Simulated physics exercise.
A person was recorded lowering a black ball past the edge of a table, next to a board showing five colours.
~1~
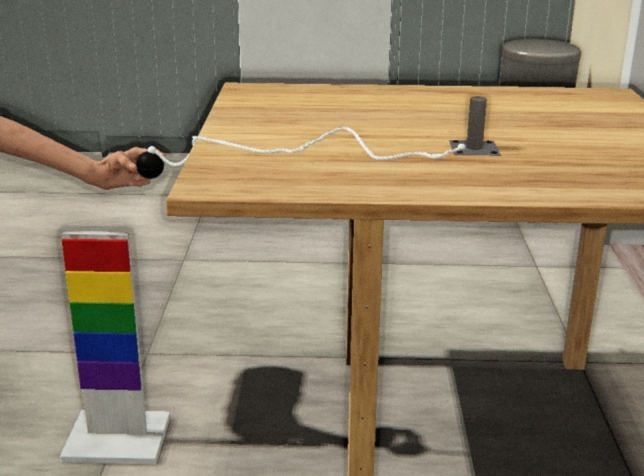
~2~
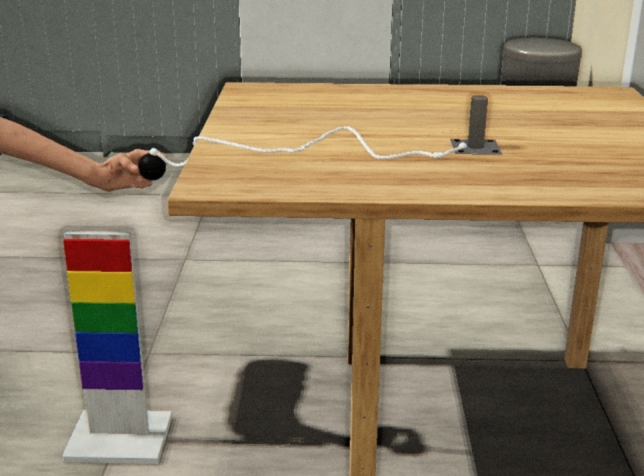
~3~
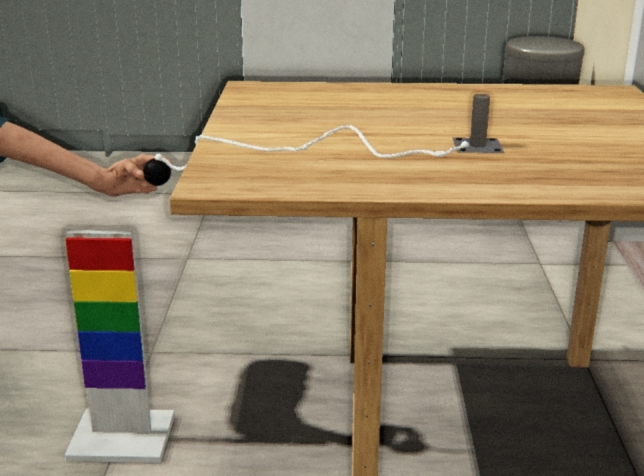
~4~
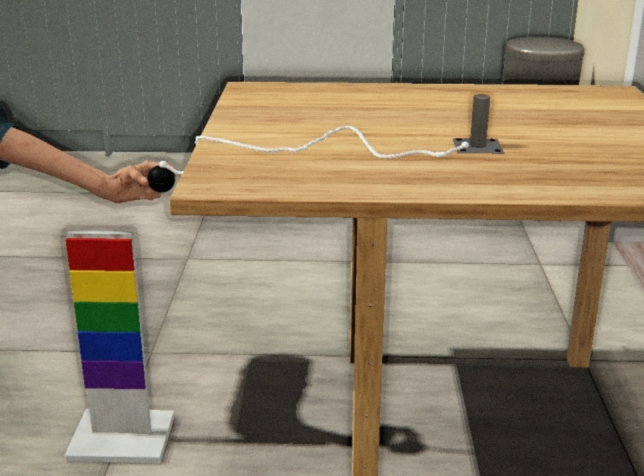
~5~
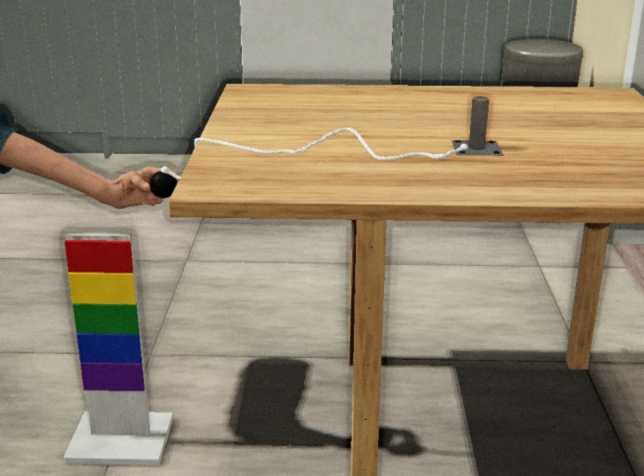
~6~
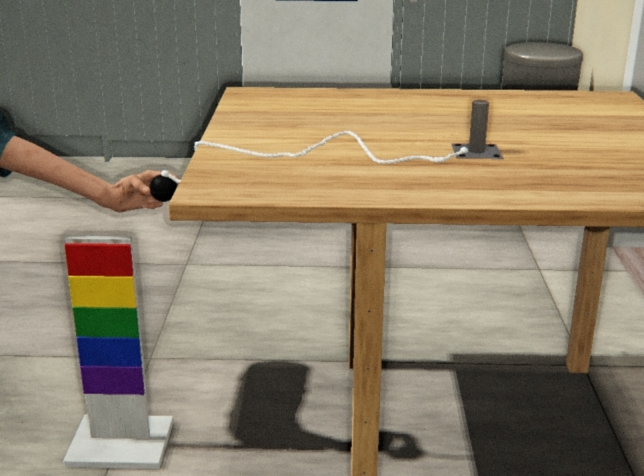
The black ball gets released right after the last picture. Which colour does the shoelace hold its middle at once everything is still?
The shoelace holds its middle at blue.
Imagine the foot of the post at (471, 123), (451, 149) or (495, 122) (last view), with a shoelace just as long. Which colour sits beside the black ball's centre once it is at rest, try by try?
The first case gives blue, the second purple and the third green.
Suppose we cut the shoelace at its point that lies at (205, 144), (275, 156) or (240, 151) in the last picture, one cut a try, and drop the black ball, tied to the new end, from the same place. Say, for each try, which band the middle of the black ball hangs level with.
First cut: Yellow; second: No band; third: Red.
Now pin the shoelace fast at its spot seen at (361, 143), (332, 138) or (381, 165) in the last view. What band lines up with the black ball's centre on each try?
Each in turn comes out as yellow, red, green.
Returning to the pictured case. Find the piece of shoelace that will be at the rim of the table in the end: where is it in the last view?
It's the bit near (324, 142).
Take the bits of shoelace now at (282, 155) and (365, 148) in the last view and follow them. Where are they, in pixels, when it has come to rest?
Around (200, 215); the other one around (292, 147).
Early on, ball near (183, 353); level with blue.
Midway, ball near (235, 362); level with blue.
Near the end, ball near (198, 361); level with blue.
Finally, ball near (213, 367); level with blue. The shoelace holds its middle at blue.
